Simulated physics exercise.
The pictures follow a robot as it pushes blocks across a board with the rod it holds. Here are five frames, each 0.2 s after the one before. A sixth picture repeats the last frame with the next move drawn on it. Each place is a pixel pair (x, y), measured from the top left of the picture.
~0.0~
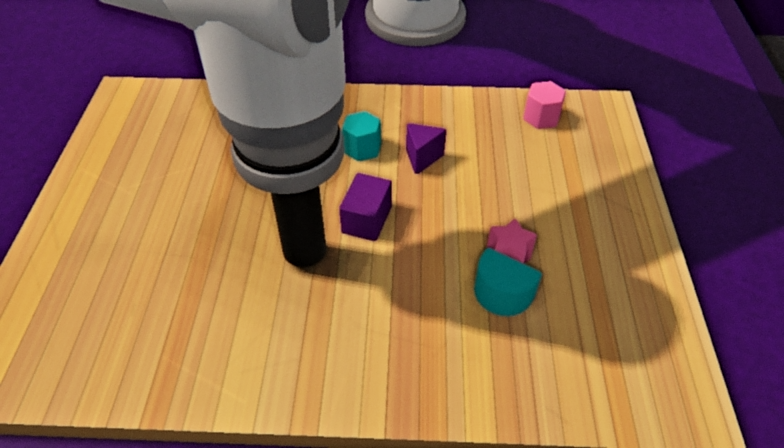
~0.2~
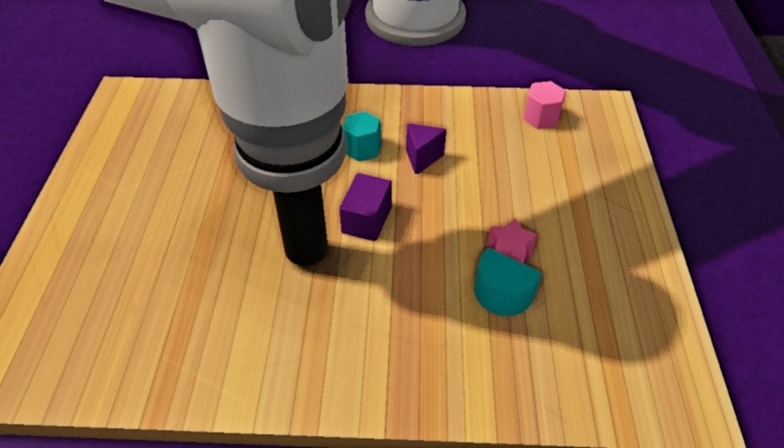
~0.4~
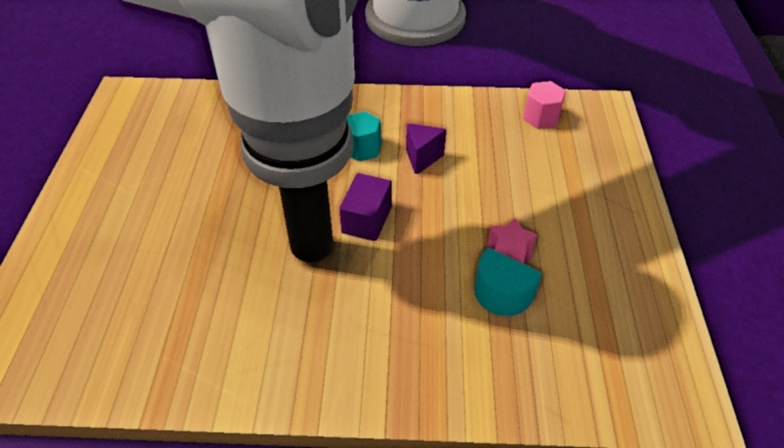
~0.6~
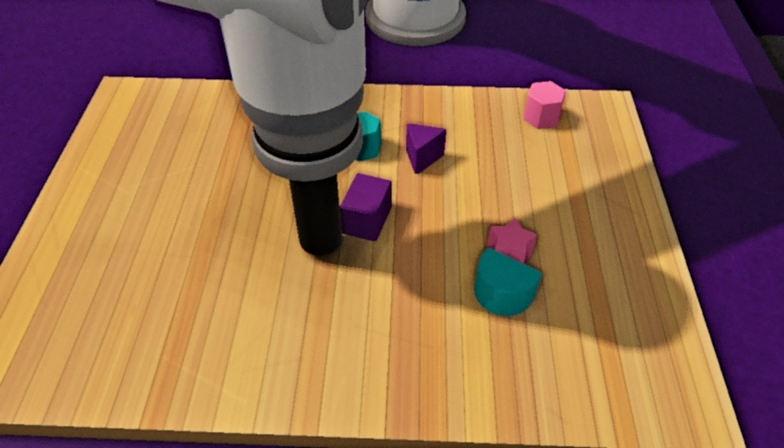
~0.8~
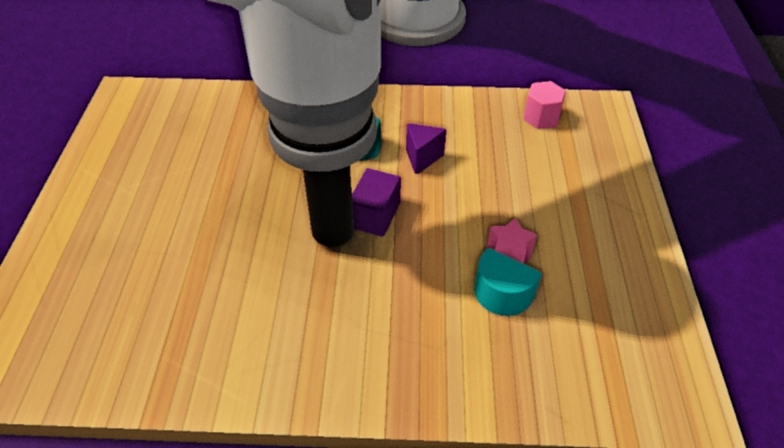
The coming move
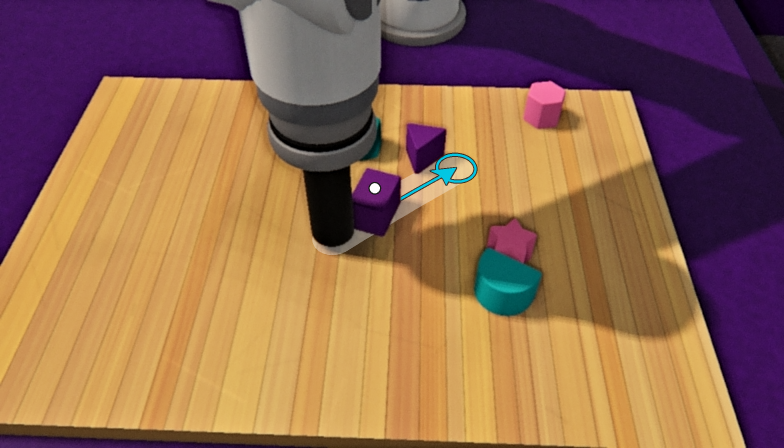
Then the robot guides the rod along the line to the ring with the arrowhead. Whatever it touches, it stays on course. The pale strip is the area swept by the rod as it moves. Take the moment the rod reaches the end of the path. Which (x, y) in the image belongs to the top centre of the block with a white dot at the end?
The middle of its upper face should be somewhere near (505, 143).
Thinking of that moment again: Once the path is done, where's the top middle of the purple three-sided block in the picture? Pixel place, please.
Near (439, 122).
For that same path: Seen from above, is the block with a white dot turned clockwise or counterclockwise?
From overhead, clockwise.
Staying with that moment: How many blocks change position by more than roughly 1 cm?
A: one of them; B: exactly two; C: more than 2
I choose B.
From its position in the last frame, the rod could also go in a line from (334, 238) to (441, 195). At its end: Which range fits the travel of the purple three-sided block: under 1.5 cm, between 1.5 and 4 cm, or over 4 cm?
Travels 1.5 to 4 cm.
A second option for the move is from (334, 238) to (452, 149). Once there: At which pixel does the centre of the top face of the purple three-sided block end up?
Most likely (455, 102).
Drawn move, from (334, 238) directly to (456, 168); the dot is on the purple rectangular block.
The first path, step by step. One third of the way, rod at (377, 205); purple rectangular block at (420, 166); purple three-sided block at (426, 131).
Two thirds of the way, rod at (419, 181); purple rectangular block at (464, 151), turned 30° clockwise; purple three-sided block at (437, 124), turned 70° anticlockwise.
At the end, rod at (457, 160); turquoise hexagon still; purple rectangular block at (505, 143), turned 70° clockwise; purple three-sided block at (439, 122), turned 90° anticlockwise.
